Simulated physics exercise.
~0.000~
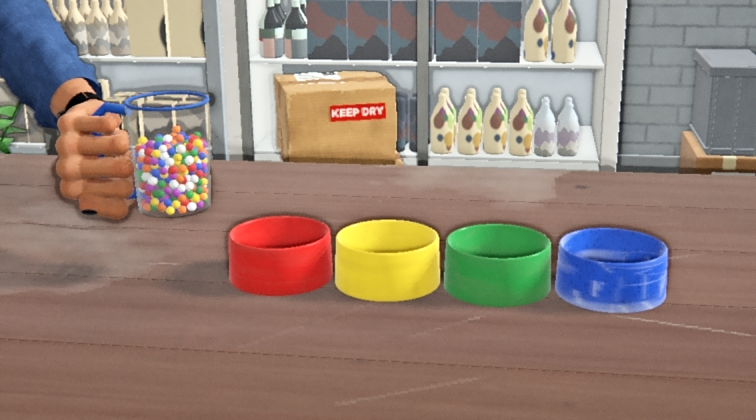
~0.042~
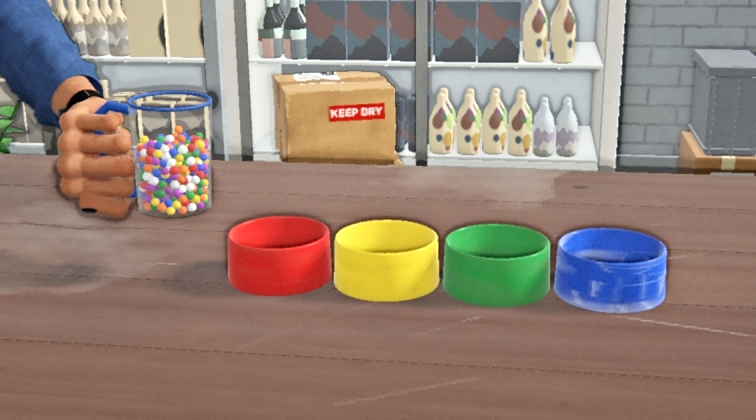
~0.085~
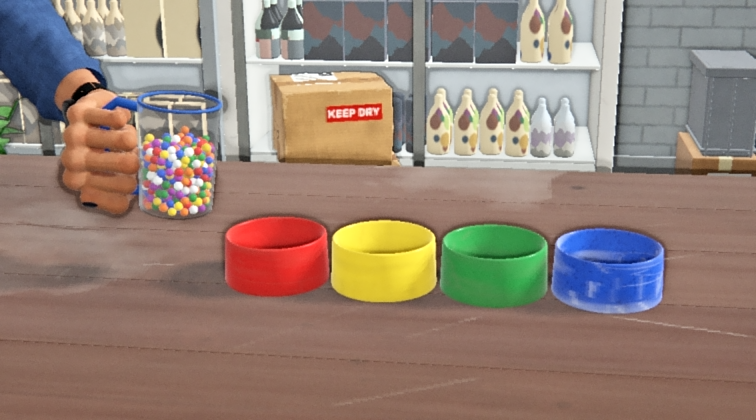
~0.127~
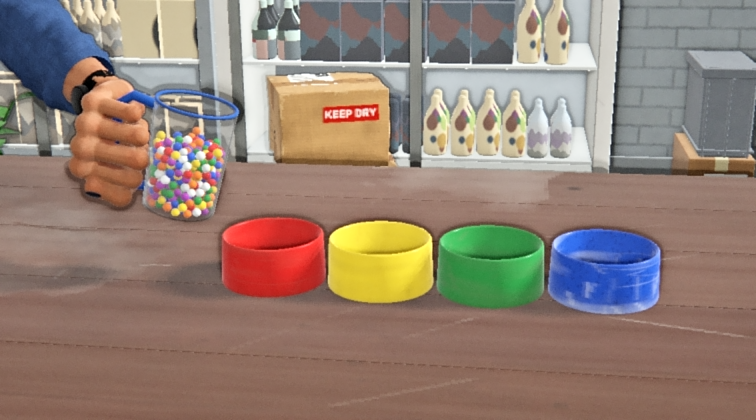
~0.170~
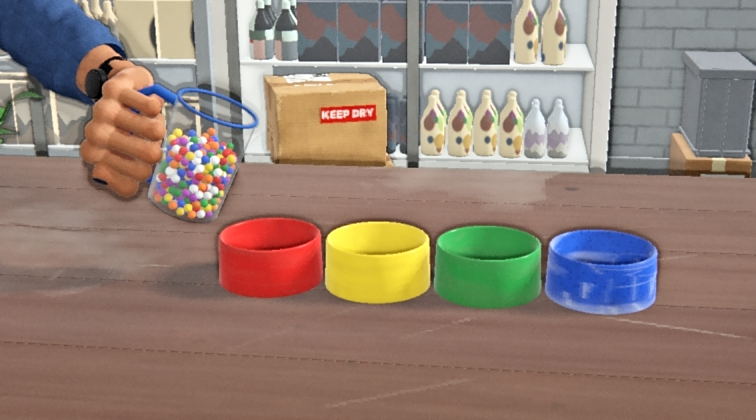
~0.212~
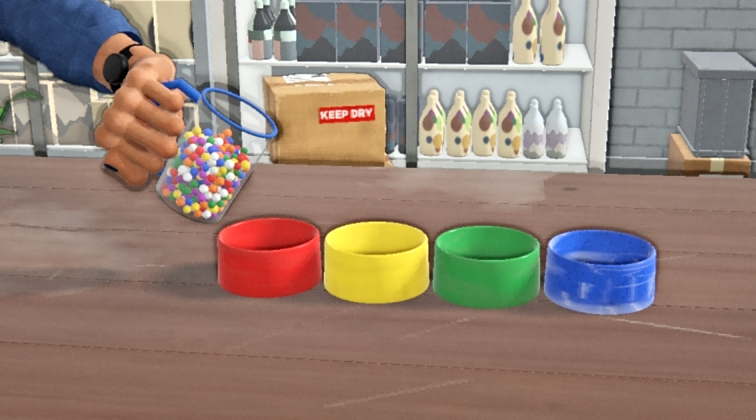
A hand tilts a clear cup of colorful beads rightward beside four colored dishes.
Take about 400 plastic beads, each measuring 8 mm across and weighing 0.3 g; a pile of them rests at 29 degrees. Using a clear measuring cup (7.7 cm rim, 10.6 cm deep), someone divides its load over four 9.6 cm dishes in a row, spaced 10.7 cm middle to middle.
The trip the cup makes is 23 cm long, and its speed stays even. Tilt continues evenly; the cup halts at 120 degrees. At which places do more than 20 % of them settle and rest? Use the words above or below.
Red - below; blue - below; green - above; yellow - below; counter - below.
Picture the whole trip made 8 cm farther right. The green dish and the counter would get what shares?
Then: Green 30, counter 30.
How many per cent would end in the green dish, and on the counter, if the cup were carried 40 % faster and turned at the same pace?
Shares: Green 100, counter 0.
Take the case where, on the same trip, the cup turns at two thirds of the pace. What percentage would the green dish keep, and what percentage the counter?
In that case the green dish gets 100 and the counter gets 0.
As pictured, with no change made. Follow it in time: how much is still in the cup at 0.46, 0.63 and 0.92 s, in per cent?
In turn: 100, 90, 0.
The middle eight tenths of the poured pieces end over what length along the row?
About 7 cm.
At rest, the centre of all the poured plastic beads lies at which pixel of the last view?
At about (484, 266).
After 0.46 s, tilt 84 degrees; cup holds 100 %.
Then, at 0.63 s, tilt 116 degrees; cup holds 90 %, yellow 5 %.
Then, at 0.92 s, tilt 120 degrees; cup holds 0 %, green 90 %, yellow 5 %.
In the end, at 1.4 s, red 0 %, blue 0 %, green 90 %, yellow 5 %, counter 5 %.
